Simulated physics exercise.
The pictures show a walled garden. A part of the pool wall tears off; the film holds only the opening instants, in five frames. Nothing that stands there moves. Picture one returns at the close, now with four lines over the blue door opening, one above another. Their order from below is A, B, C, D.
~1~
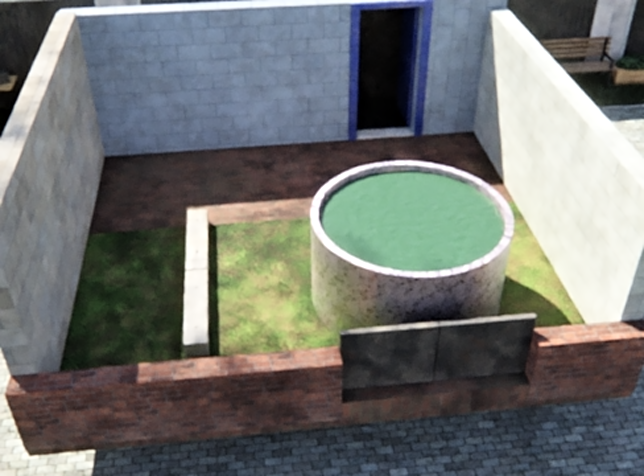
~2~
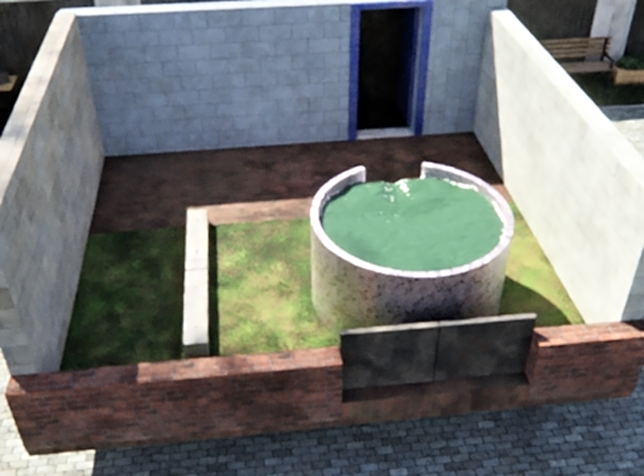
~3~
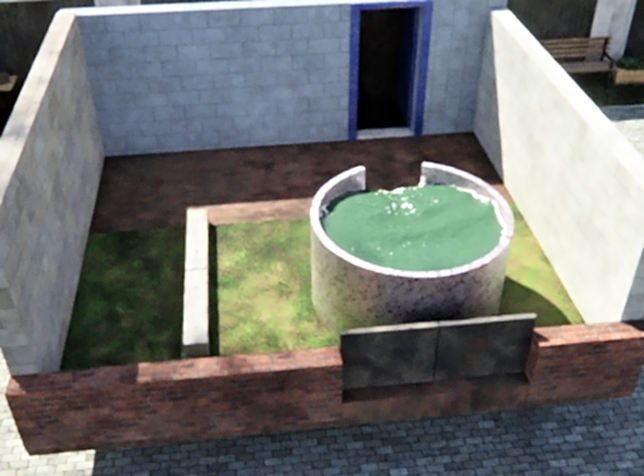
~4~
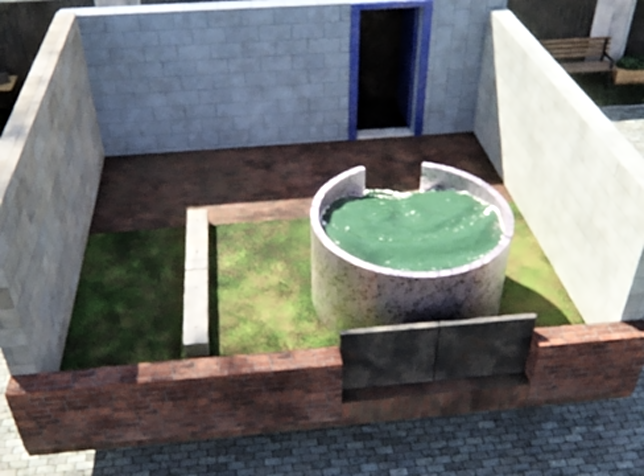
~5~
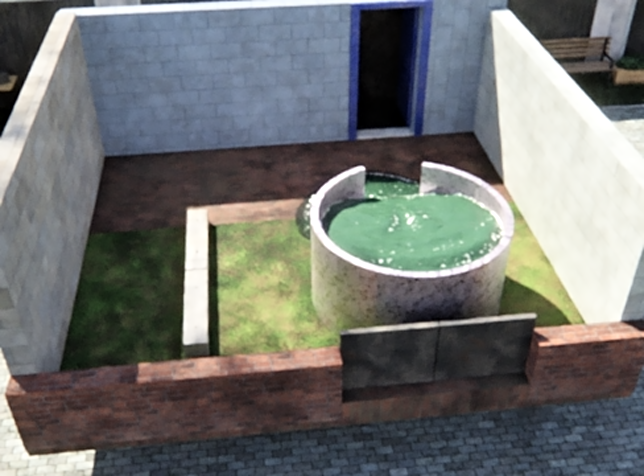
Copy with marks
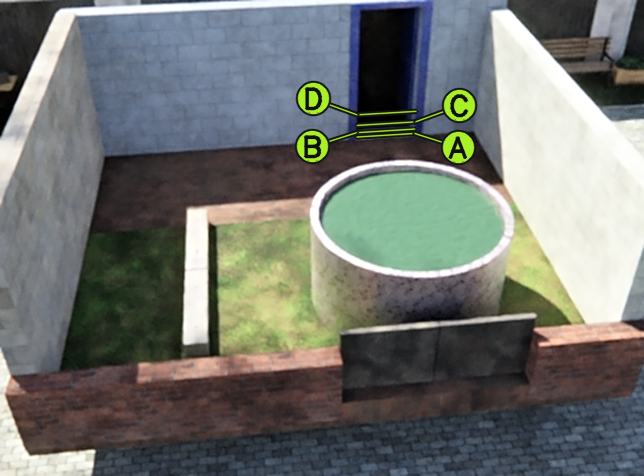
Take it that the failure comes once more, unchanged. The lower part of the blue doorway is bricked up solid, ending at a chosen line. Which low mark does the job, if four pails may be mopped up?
Go for D.
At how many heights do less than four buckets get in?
One.
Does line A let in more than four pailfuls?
Yes.
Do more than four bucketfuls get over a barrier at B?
Yes, that goes wrong.
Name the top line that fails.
Line C.
On the marked copy, A at (385, 135); B at (385, 130); C at (386, 123); D at (386, 113); from the bottom up A, B, C, D.
Choosing A, dozens of bucketfuls pour in.
Choosing B, dozens of bucketfuls pour in.
Choosing C, about 11 bucketfuls get in.
Choosing D, a splash gets over, under a bucket.
